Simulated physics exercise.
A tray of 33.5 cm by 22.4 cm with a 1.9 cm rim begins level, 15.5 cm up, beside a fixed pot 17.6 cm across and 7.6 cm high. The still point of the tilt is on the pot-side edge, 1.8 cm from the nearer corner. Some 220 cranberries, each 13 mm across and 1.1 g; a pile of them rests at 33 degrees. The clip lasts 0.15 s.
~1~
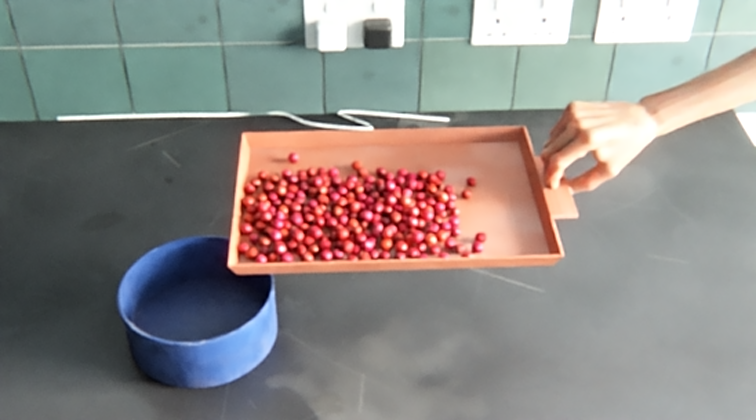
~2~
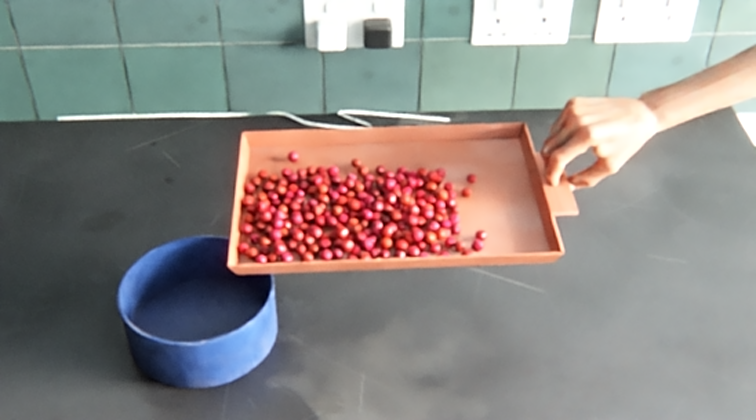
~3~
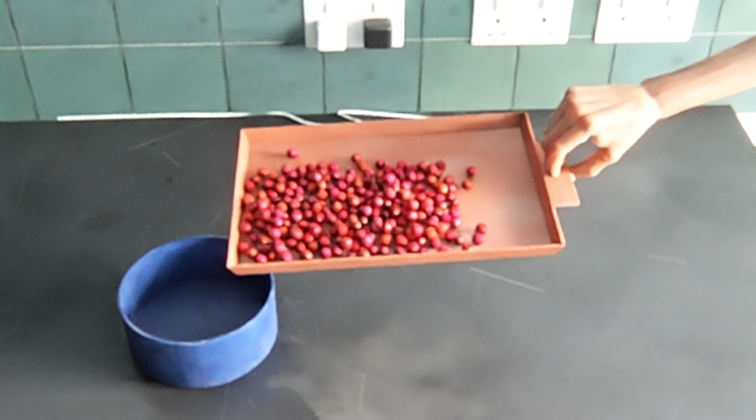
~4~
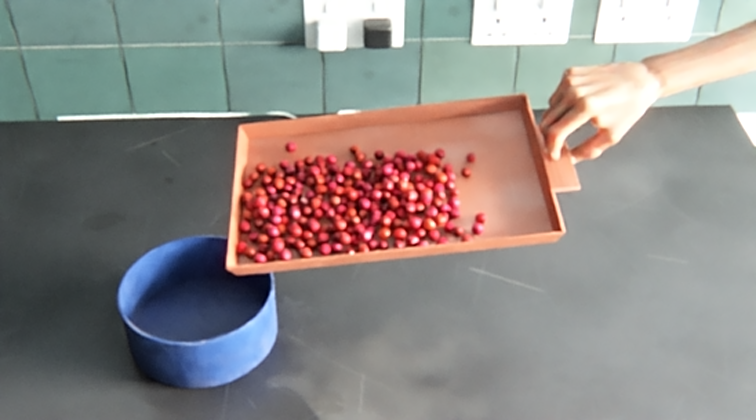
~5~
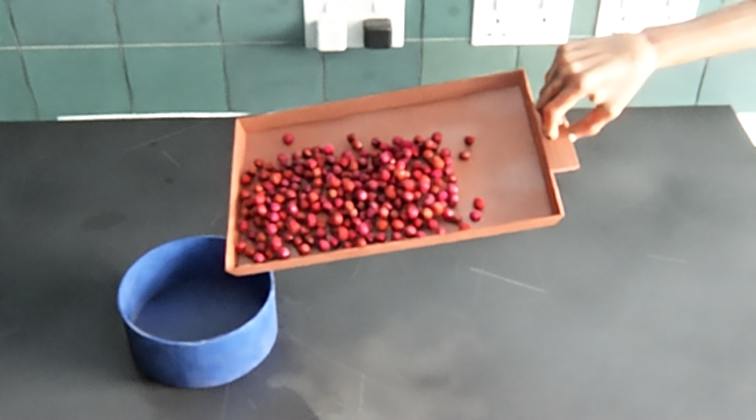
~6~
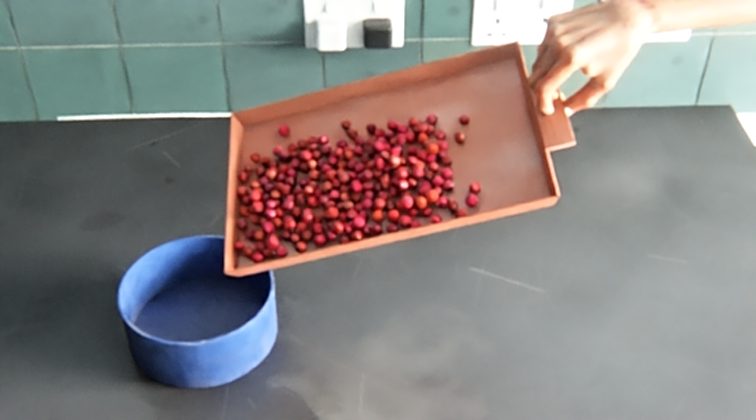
At the start, a hand holds a reddish-brown tray of small red berries nearly level above a dark countertop, its left end over the rim of a blue round pot. The hand then slowly raises the right end, tilting the tray down toward the left, while the berries stay piled together inside.
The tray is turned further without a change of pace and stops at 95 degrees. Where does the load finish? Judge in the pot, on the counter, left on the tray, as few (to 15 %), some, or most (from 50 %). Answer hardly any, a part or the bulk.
Pot: A part, counter: The bulk, tray: Hardly any.
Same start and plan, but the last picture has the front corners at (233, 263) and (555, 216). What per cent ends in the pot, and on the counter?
Pot 55, counter 45.
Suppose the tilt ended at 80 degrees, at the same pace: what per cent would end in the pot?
Then about 35 per cent.
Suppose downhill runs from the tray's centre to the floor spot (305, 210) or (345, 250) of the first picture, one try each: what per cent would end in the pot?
About 75 and 5 per cent.
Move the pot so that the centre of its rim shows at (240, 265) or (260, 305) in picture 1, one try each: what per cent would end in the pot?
Some 0 and 15 per cent.
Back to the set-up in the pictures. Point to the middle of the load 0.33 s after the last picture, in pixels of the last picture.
At about (221, 221).
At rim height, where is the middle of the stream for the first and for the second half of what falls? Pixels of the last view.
First near (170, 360), later near (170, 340).
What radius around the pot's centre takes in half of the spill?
Roughly 18 cm.
Then, 0.20 s after the last picture, tilt 59 degrees; the tray holds 100 %, the pot 0 %.
Then, 0.33 s after the last picture, tilt 86 degrees; the tray holds 95 %, the pot 0 %.
Then, 0.59 s after the last picture, tilt 95 degrees; the tray holds 0 %, the pot 30 %.
In the end, pot 30 %, counter 70 %, tray 0 %.
